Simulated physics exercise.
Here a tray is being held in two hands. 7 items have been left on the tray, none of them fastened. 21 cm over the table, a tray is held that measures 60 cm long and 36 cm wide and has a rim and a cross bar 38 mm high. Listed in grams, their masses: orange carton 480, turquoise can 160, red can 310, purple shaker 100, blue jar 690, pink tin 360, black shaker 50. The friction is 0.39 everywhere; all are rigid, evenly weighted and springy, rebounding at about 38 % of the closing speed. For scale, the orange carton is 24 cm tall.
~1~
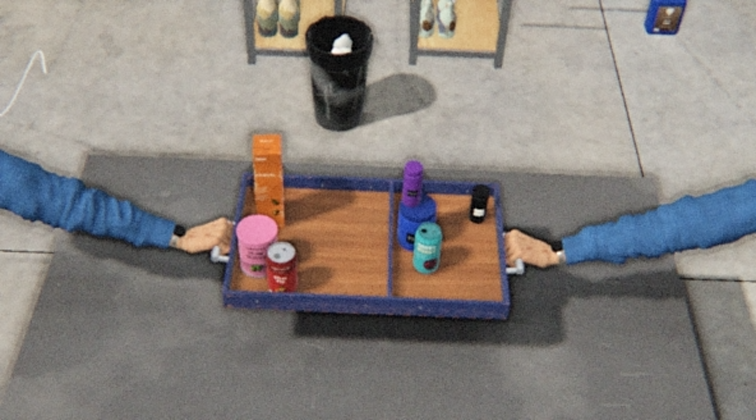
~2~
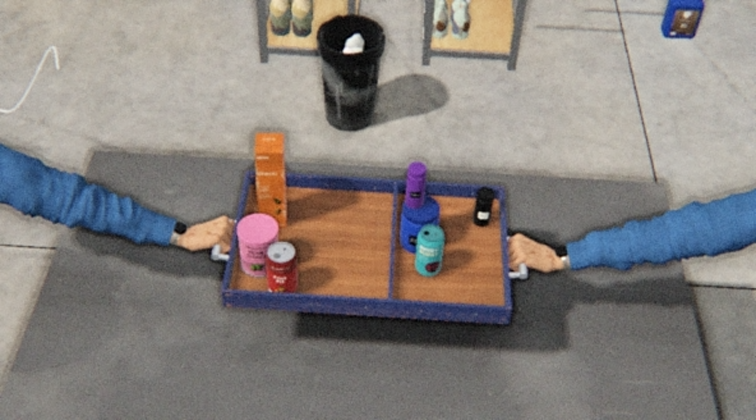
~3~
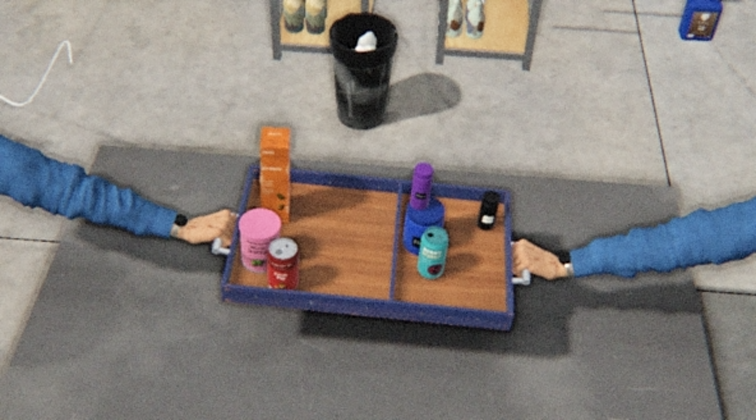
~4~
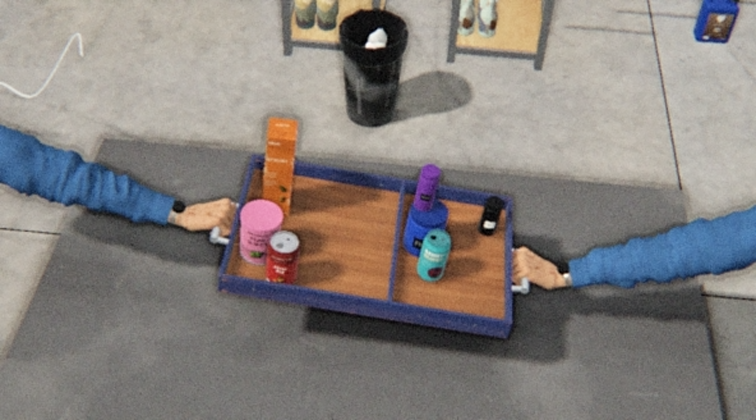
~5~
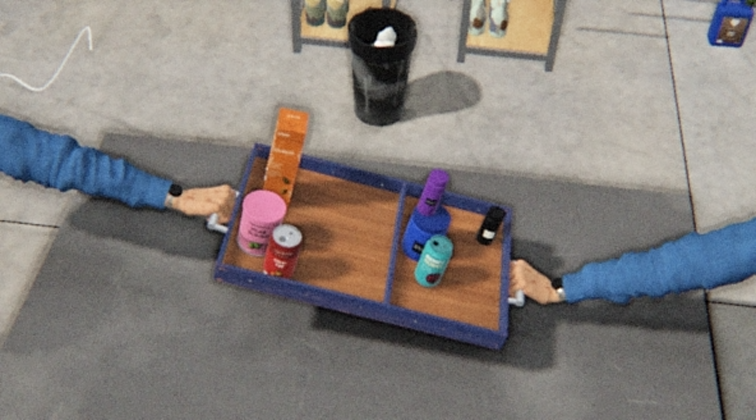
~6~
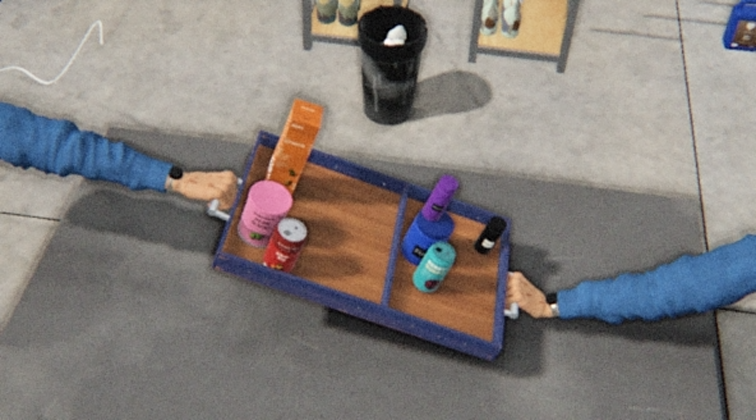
Two blue-sleeved arms, seen from above over a dark mat on a grey concrete floor, hold a blue-rimmed wooden tray, then lower its right end and raise its left. An orange carton, pink tin and red can stand left of the crossbar, with purple and black shakers, a blue jar and a turquoise can right. The carton leans rightward with the tilting tray, while the background bin and shelves drift right as the camera shifts.
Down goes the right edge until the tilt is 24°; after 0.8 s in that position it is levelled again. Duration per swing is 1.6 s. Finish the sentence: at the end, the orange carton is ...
... still on the tray.
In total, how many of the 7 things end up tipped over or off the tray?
So, 2 in all.
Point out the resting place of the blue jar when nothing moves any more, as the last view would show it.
Its middle comes to rest around (486, 237).
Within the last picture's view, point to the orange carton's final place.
Roughly at pixel (388, 194).
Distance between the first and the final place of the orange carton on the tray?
Roughly 26 centimetres.
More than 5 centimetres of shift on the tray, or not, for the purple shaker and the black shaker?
First the purple shaker: It departs its position; then the black shaker: It stays in position.
Then, 0.60 s past the last view, tilt 24°, right edge down; orange carton on its side near (388, 199); purple shaker on its side; pink tin shifted 3 cm.
Then, 1.00 s past the last view, tilt 24°, right edge down; orange carton tipped 74° against what carries it near (399, 200); purple shaker upside down; pink tin shifted 13 cm.
Finally, on their side or leaning hard on the tray, orange carton and purple shaker; not toppled but over 5 cm from the start, turquoise can, red can, blue jar and pink tin; black shaker still in place (within 5 cm). Final places as that camera would see them, orange carton near (388, 194).
